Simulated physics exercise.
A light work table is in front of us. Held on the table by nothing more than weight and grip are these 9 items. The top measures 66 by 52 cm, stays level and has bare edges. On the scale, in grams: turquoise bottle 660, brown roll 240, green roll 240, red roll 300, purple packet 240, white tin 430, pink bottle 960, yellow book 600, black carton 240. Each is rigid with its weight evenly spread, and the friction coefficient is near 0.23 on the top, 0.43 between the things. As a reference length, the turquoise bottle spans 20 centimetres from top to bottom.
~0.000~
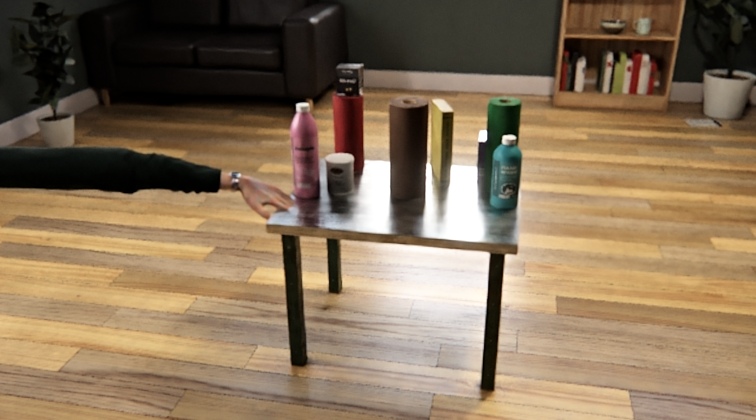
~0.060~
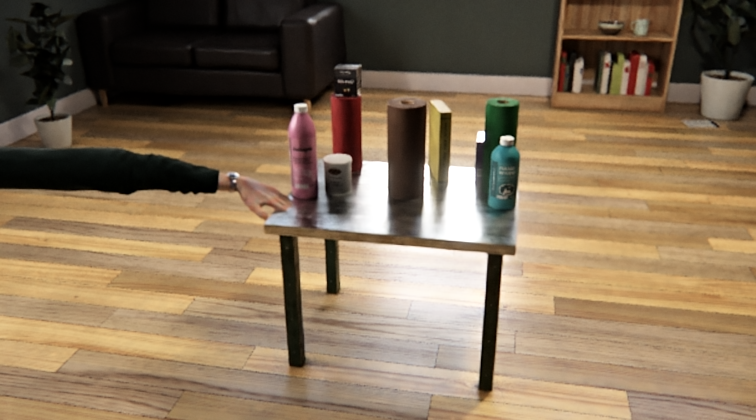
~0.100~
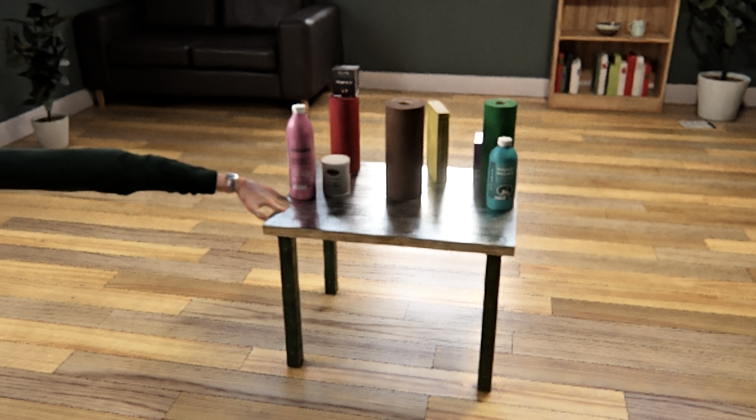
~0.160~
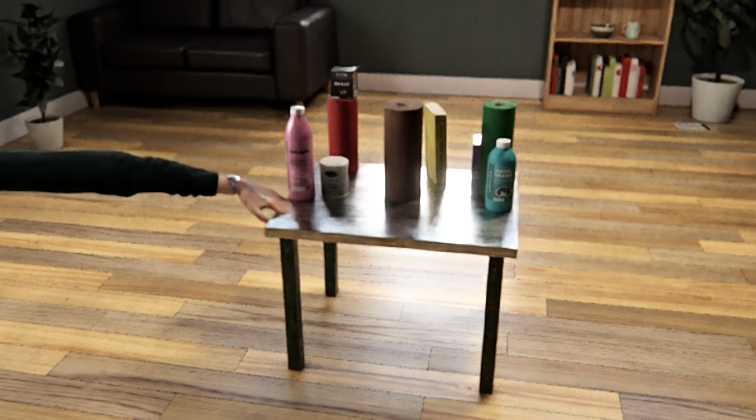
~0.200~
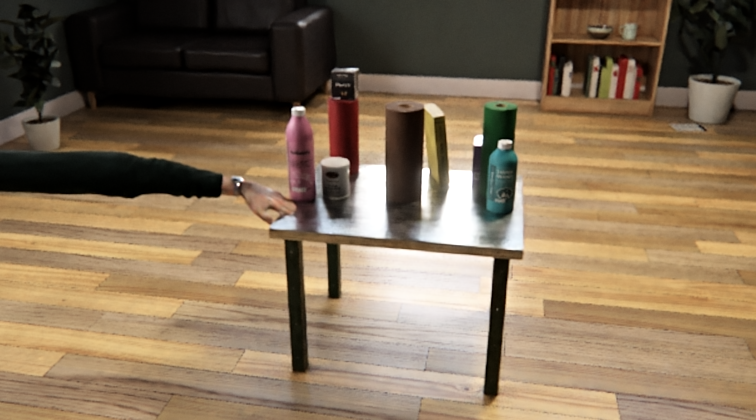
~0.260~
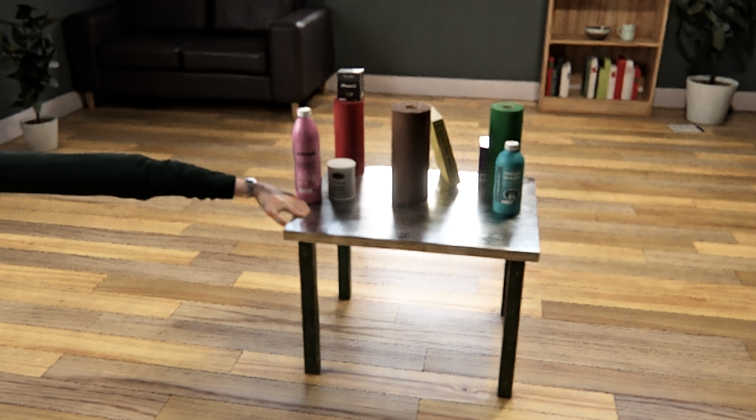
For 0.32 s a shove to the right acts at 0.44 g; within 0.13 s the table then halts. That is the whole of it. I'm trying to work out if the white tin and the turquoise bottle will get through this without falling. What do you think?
I think the white tin stays standing, the turquoise bottle stays standing.
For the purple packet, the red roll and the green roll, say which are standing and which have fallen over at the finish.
Outcome noted - the purple packet survives without falling, the red roll ends up fallen, the green roll survives without falling.
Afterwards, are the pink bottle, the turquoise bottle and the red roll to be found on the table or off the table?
When everything stops, the pink bottle is out of bounds, the turquoise bottle is still in bounds, and the red roll is still in bounds.
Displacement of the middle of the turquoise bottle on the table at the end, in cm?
The shift is close to 0 cm.
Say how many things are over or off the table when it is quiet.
My answer is 4.
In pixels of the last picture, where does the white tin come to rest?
The resting point is around (446, 186).
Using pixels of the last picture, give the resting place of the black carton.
It settles somewhere near (530, 161).
Around 0.36 s, table along by 19 cm; pink bottle now off the table; white tin shifted 9 cm near (361, 181); turquoise bottle shifted 9 cm near (530, 178).
Around 0.56 s, table along by 31 cm; turquoise bottle shifted 7 cm near (584, 182); white tin shifted 4 cm near (416, 184); yellow book on its side.
Around 0.66 s, table along by 31 cm; turquoise bottle shifted 2 cm near (600, 183); yellow book on its side; red roll at 22° to upright.
Around 0.86 s, table along by 31 cm; white tin shifted 4 cm near (446, 186); black carton at 66° to upright; yellow book on its side.
Finally (3.1 s), off the table and tipped over, pink bottle; on their side or leaning hard on the table, red roll, yellow book and black carton; not toppled but over 5 cm from the start, brown roll; the other 4 still in place (within 5 cm). In the last view, white tin near (446, 186), turquoise bottle near (608, 184).
